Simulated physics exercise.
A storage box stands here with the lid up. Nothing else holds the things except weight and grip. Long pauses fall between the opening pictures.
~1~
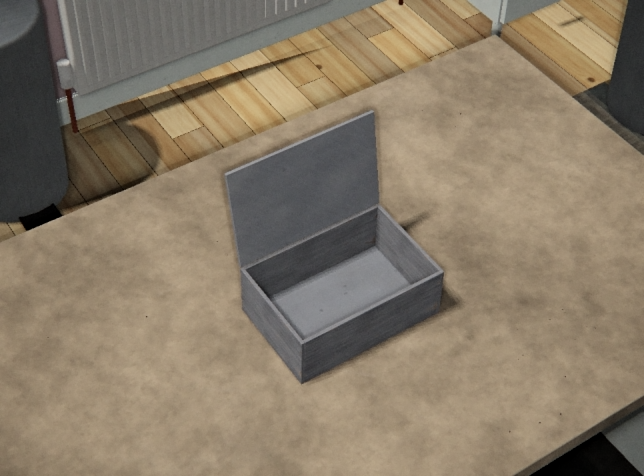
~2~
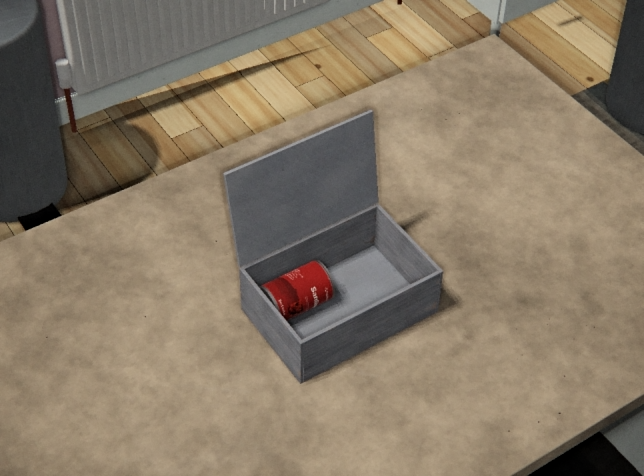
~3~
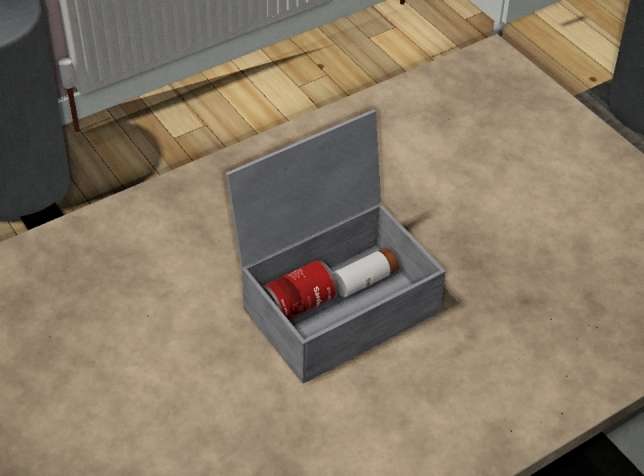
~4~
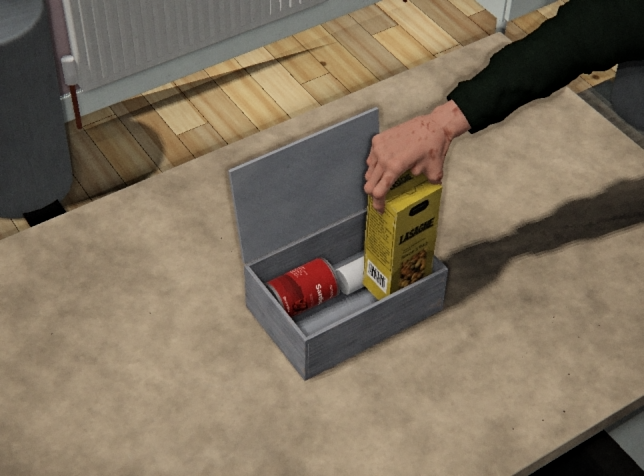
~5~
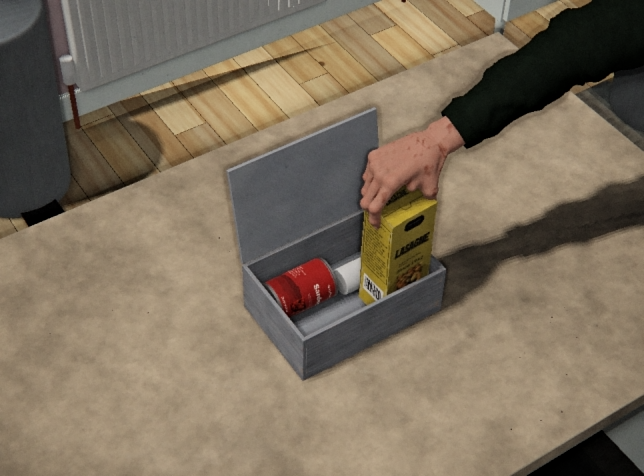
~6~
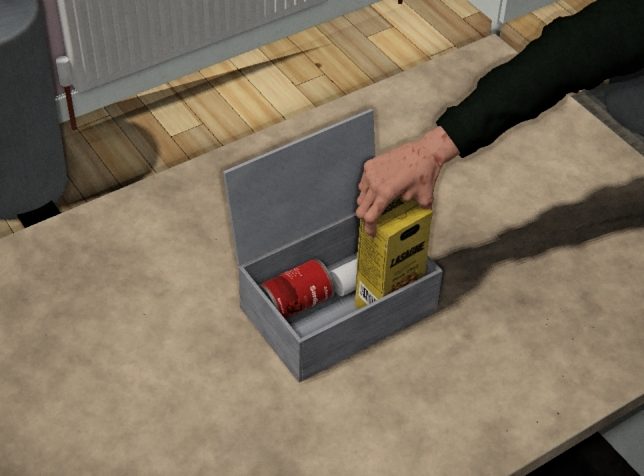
The footage shows an open grey box that is empty at first, then holds a red tin, then also a white and brown cylindrical item; a hand then lowers a yellow carton into its right side, still gripping the top.
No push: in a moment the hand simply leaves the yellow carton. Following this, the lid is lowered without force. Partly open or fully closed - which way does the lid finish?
Partly open.
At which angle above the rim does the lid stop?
Angle above rim: About 55°.
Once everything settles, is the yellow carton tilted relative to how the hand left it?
It stays as placed.
Then, 1.20 s on from there, lid starting down.
Then, 1.60 s on from there, lid 57° above the rim.
Then, 3.60 s on from there, lid 54° above the rim.
In the end, lid 54° above the rim; all 3 unmoved. At the end, from the last picture's camera, yellow carton near (392, 260).
